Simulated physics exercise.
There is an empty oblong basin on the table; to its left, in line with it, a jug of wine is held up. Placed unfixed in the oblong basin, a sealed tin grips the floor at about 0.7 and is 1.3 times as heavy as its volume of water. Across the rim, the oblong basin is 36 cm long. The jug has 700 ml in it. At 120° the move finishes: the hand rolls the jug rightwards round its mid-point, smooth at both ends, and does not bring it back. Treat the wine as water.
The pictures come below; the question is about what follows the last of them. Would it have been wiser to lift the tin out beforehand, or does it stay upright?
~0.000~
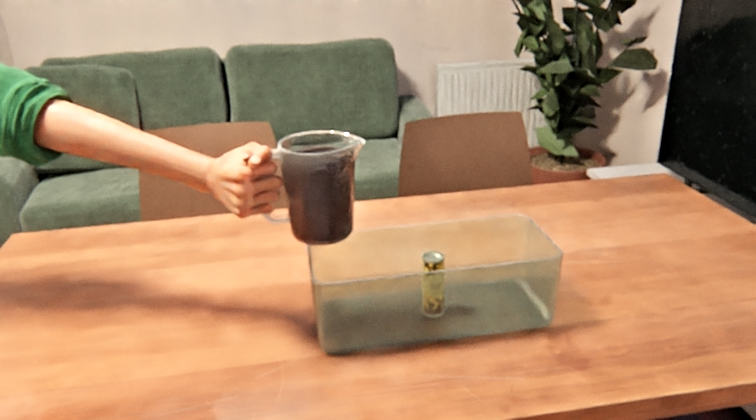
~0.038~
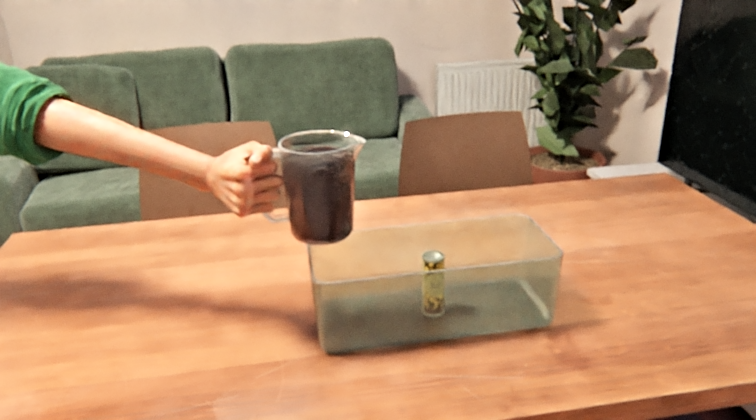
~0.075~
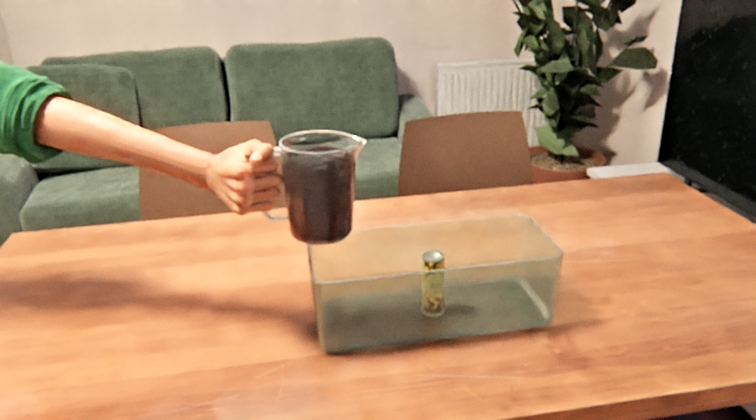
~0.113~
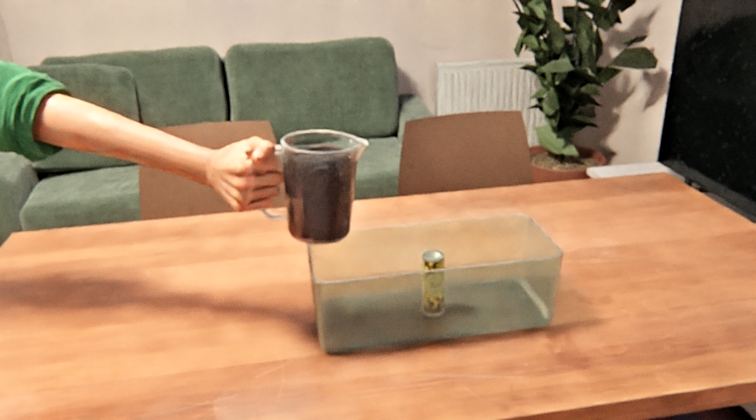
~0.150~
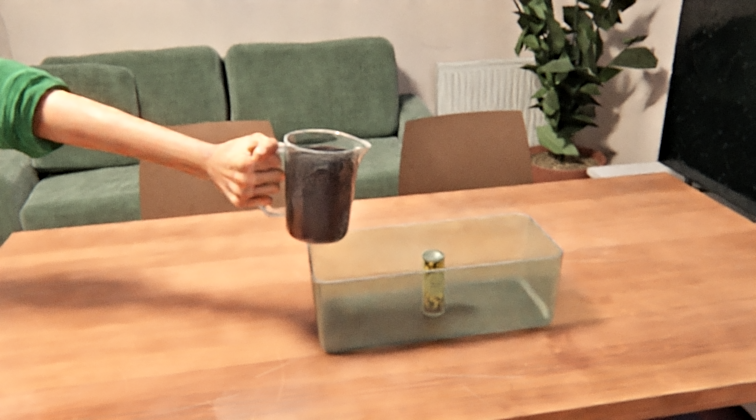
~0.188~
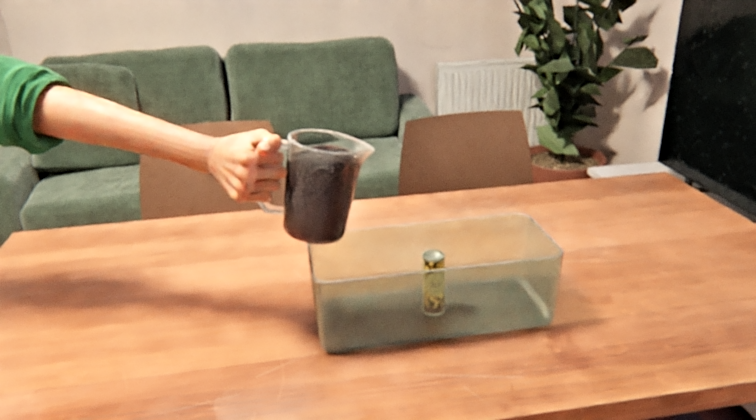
It stays upright.
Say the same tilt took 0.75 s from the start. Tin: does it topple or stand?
The tin stays on its base.
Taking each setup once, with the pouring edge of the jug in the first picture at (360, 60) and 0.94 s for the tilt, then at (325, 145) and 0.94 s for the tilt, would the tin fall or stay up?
In the first try it comes down; in the second it remains standing.
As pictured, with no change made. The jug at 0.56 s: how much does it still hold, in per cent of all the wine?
About 76 per cent.
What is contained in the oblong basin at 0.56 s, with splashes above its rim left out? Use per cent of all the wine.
At that time the basin holds about 7 per cent of the liquid.
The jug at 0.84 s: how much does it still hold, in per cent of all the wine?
Close to 16 percent of the whole amount.
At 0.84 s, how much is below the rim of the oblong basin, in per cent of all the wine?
It works out near 74 per cent.
By 0.56 s the tilt is 79° and 77 per cent is still to pour; the tin stands where it began.
By 0.84 s the tilt is 117° and 16 per cent is still to pour; the tin stands 1 cm from where it began.
By 1.13 s the tilt is 120° and 0 per cent is still to pour; the tin stands 1 cm from where it began.
By 1.44 s the tilt is 120° and 0 per cent is still to pour; the tin stands 1 cm from where it began.
At rest the tin stands 1 cm from where it began.
